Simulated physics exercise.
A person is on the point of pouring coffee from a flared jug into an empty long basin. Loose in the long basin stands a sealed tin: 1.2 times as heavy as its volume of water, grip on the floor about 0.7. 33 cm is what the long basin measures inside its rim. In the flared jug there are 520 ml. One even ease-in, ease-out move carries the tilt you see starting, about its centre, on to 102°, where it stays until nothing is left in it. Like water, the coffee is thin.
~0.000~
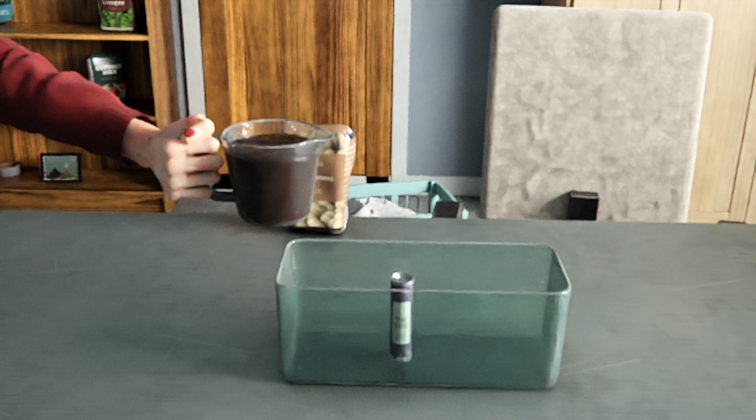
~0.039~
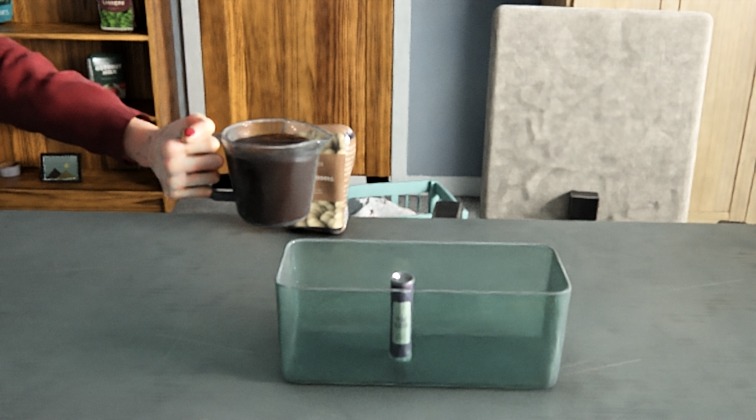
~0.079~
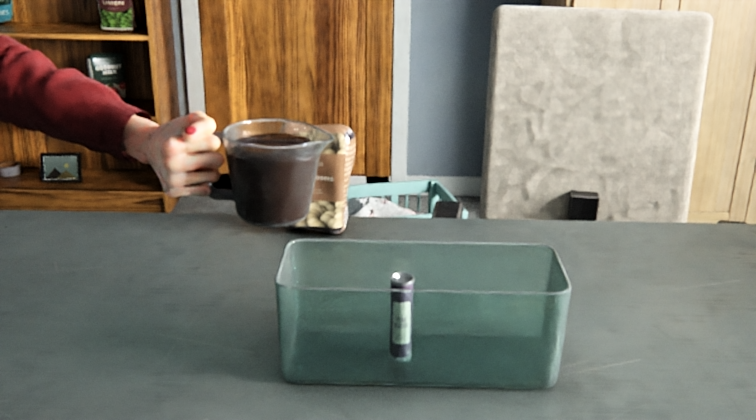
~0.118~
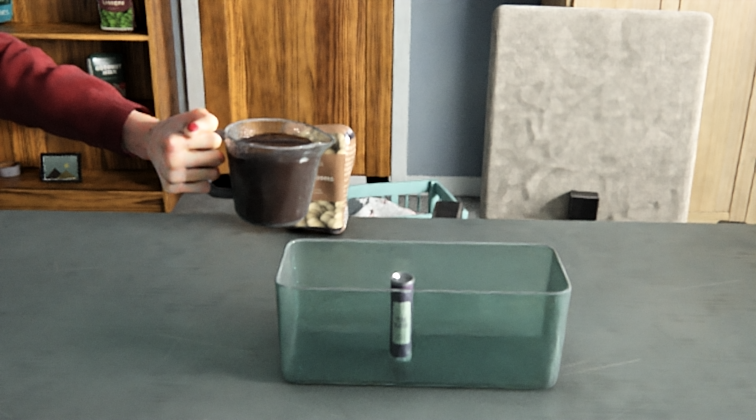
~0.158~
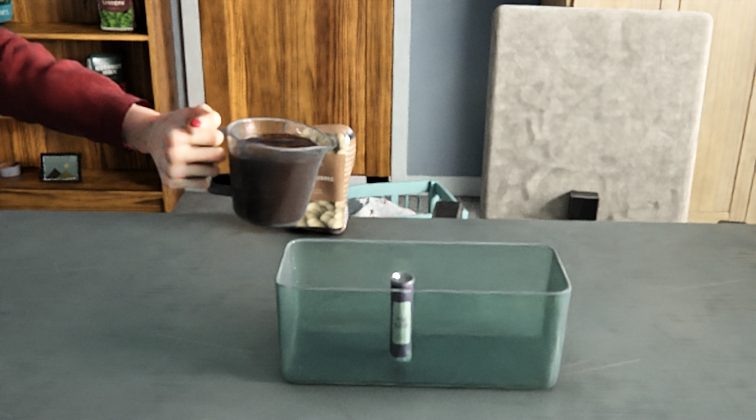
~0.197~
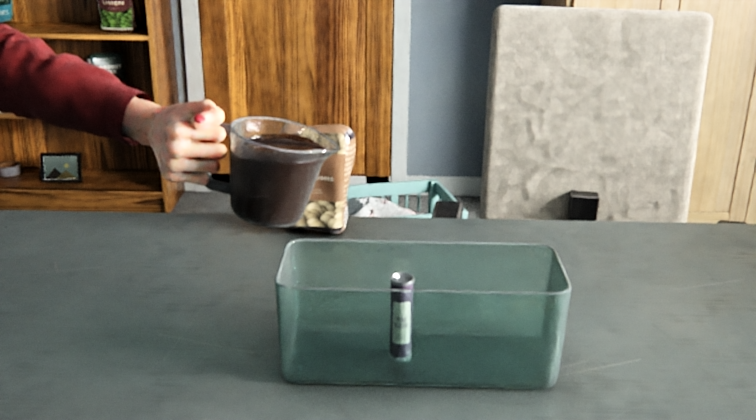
A hand holds a jug of dark liquid and tilts it slightly to the right.
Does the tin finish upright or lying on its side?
It finishes lying on its side.
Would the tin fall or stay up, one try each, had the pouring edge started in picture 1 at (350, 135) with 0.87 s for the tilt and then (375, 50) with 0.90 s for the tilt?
The tin overturns the first time and stays vertical the second time.
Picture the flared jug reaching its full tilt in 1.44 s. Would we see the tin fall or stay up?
The tin topples.
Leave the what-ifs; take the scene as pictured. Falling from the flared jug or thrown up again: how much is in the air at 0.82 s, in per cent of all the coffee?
Near 12 in a hundred.
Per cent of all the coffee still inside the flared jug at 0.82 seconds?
Close to 14 percent of the total.
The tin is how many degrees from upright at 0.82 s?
It sits at roughly 5°.
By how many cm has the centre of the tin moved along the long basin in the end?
It finishes around 8.5 cm from where it began.
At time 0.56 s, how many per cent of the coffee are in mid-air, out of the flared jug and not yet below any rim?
Near 22 per cent of it all.
After 0.56 s the tilt is 70° and 68 per cent is still to pour; the tin stands where it began.
After 0.82 s the tilt is 100° and 13 per cent is still to pour; the tin leans 6°.
After 1.10 s the tilt is 102° and 0 per cent is still to pour; the tin lies on its side.
After 1.40 s the tilt is 102° and 0 per cent is still to pour; the tin lies on its side.
In the end the tin lies on its side.
